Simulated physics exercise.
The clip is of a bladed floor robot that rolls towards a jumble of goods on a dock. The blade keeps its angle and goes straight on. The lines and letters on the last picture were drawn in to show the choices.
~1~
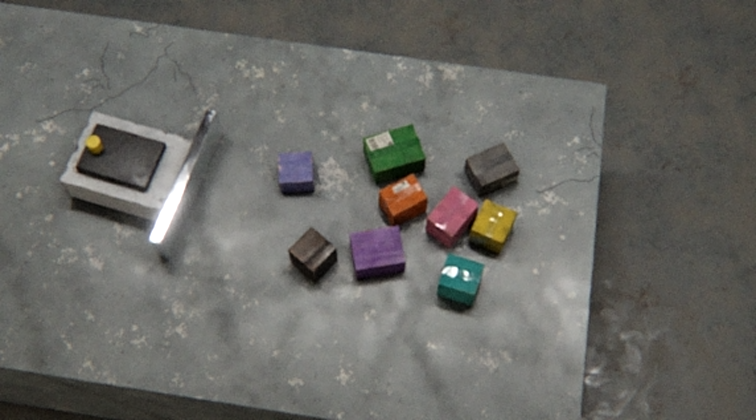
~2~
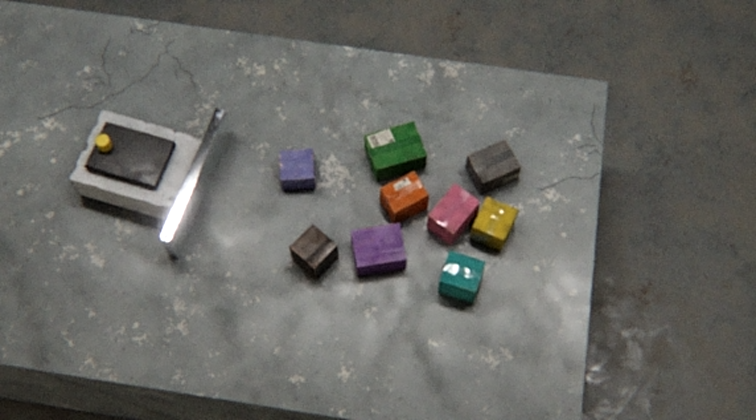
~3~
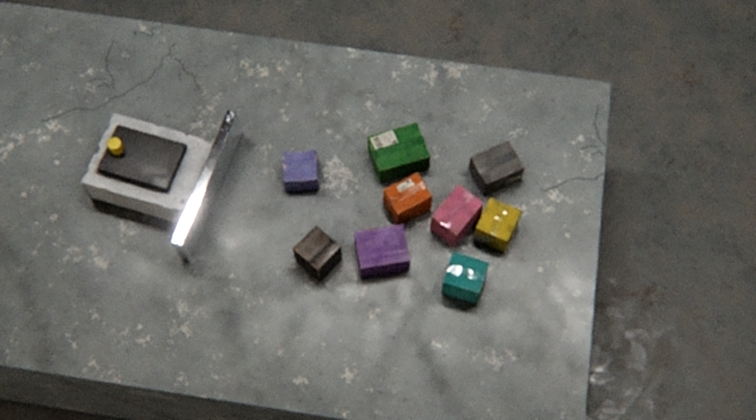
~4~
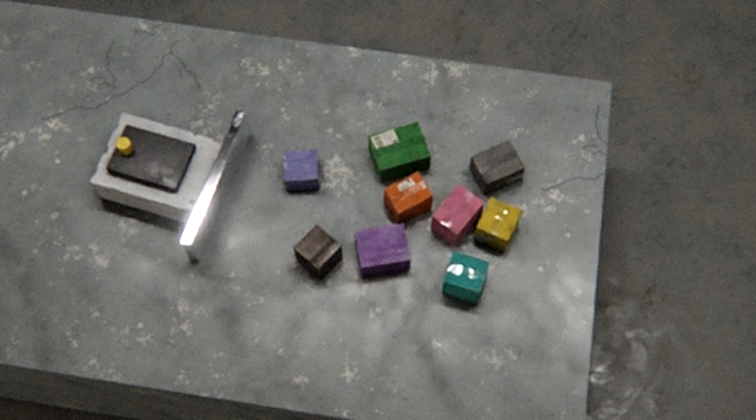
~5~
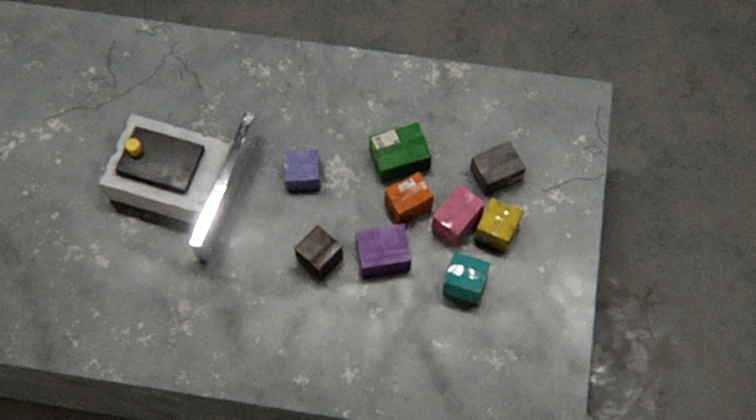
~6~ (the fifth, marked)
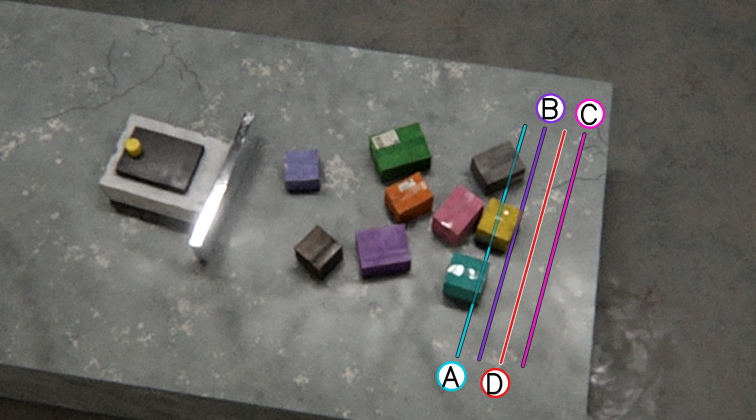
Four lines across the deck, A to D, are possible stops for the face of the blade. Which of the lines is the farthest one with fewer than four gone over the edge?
At D, and not beyond.
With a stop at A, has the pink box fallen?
By then, no.
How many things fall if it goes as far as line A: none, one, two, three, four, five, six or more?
One.
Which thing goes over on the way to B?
It is the yellow parcel.
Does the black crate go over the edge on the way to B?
No.
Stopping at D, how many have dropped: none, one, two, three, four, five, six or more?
In all, three.
On the copy, A at (493, 235); B at (514, 238); C at (555, 244); D at (534, 241).
On D. First, robot (275, 176); black crate (339, 257); blue crate (366, 186).
Then, robot (386, 192); yellow parcel (566, 235); pink box (535, 219).
Finally, robot (474, 205); yellow parcel over the edge; pink box over the edge; three fallen.
By contrast, A is within the limit but short; B is within the limit but short; C drops five.
